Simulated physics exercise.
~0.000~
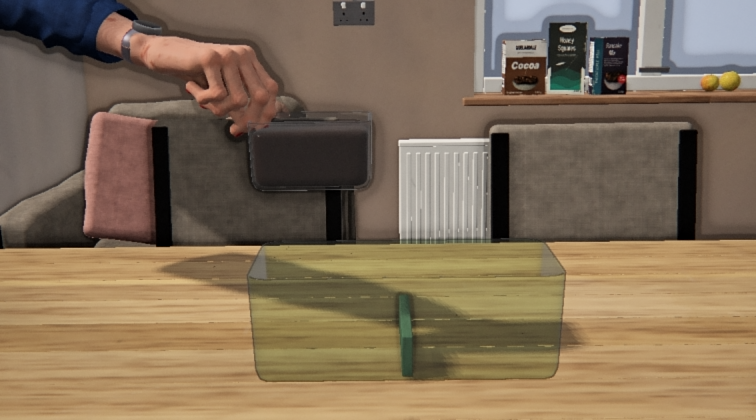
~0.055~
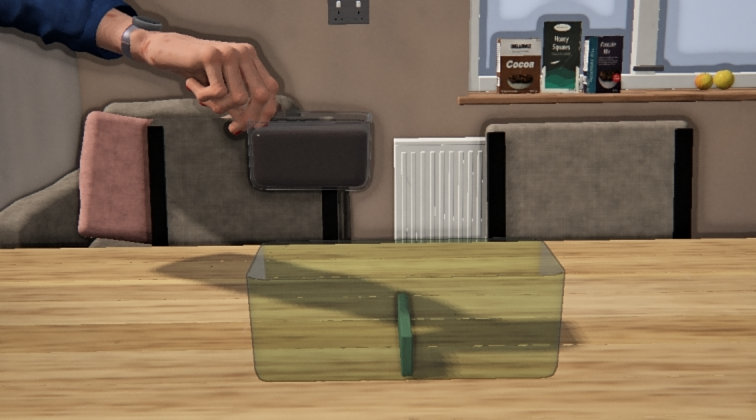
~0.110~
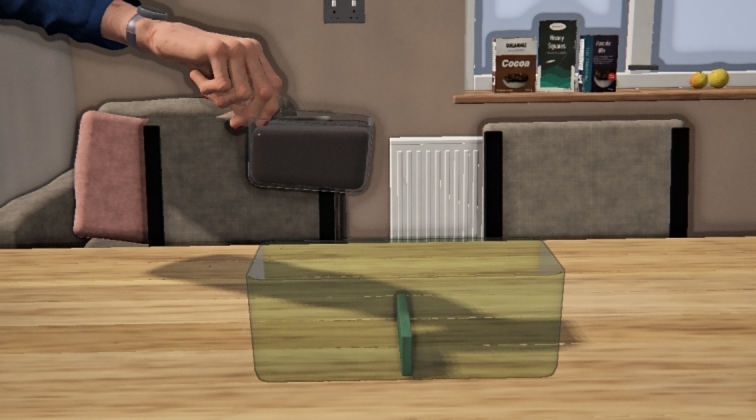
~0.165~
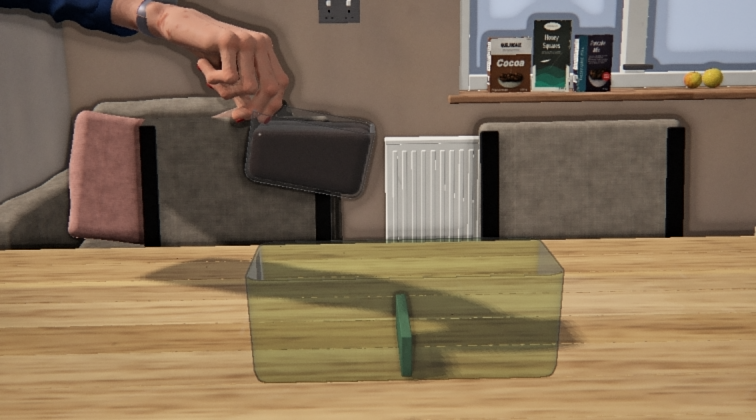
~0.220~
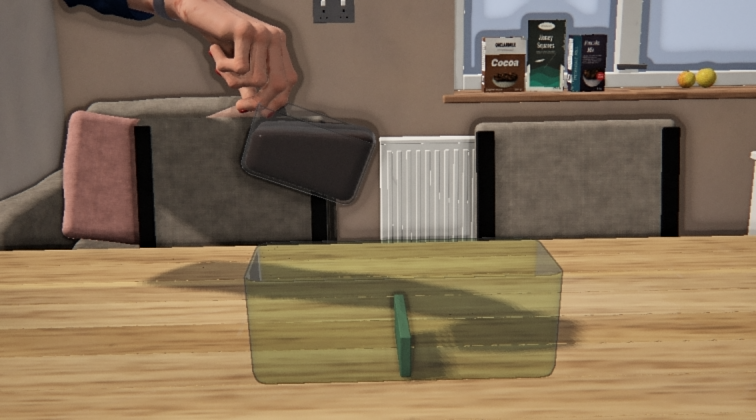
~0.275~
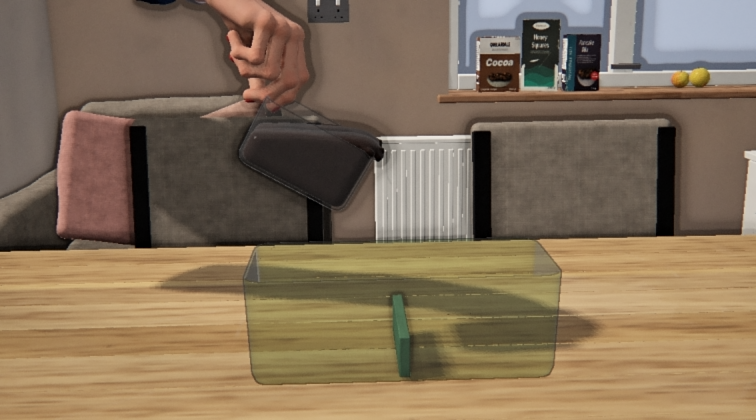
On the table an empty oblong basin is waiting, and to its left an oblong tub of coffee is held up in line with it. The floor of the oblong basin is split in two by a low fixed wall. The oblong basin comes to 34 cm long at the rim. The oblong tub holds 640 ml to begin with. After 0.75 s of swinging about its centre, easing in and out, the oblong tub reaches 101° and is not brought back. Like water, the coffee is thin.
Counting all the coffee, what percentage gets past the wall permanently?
The share past the wall is about 75 per cent.
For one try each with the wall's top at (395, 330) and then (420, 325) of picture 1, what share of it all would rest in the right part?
In turn about 70 and 65 per cent.
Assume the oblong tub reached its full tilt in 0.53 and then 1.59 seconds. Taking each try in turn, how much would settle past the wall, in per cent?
In order, 70 and 75 per cent.
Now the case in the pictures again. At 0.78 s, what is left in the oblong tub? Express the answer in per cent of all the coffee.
Share remaining: Approx. 7 %.
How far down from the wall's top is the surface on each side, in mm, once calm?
Roughly 40 mm on the left side and roughly 26 mm on the right.
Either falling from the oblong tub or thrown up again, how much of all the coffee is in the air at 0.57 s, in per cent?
I'd say close to 36 per cent.
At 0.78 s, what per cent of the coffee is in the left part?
I'd put it near 14 percent.
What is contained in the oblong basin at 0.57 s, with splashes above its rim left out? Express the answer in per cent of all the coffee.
Some 36 per cent.
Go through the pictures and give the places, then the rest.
The first frame shows tilt 0°; pouring edge (370, 119); surface from (257, 129) to (369, 127); the oblong basin's rim runs from (256, 261) to (554, 258); the wall's top is at (406, 316).
The second frame shows tilt 1°; pouring edge (370, 120); surface from (256, 127) to (369, 126).
The third frame shows tilt 5°; pouring edge (371, 123); surface from (257, 126) to (369, 128).
The fourth frame shows tilt 12°; pouring edge (373, 131); surface from (257, 127) to (371, 129).
The fifth frame shows tilt 20°; pouring edge (373, 140); surface from (255, 130) to (375, 132); 1 per cent is over the edge.
The sixth frame shows tilt 30°; pouring edge (373, 152); surface from (253, 130) to (375, 144); 5 per cent is over the edge.
After 0.57 s the tilt is 87° and 28 per cent is still to pour, 1 is left of the wall and 35 right of it.
After 0.78 s the tilt is 101° and 7 per cent is still to pour, 13 is left of the wall and 75 right of it.
After 1.01 s the tilt is 101° and 1 per cent is still to pour, 22 is left of the wall and 75 right of it.
After 1.25 s the tilt is 101° and 0 per cent is still to pour, 24 is left of the wall and 75 right of it.
In the end 24 per cent lies left of the wall, 75 right of it and 1 outside.
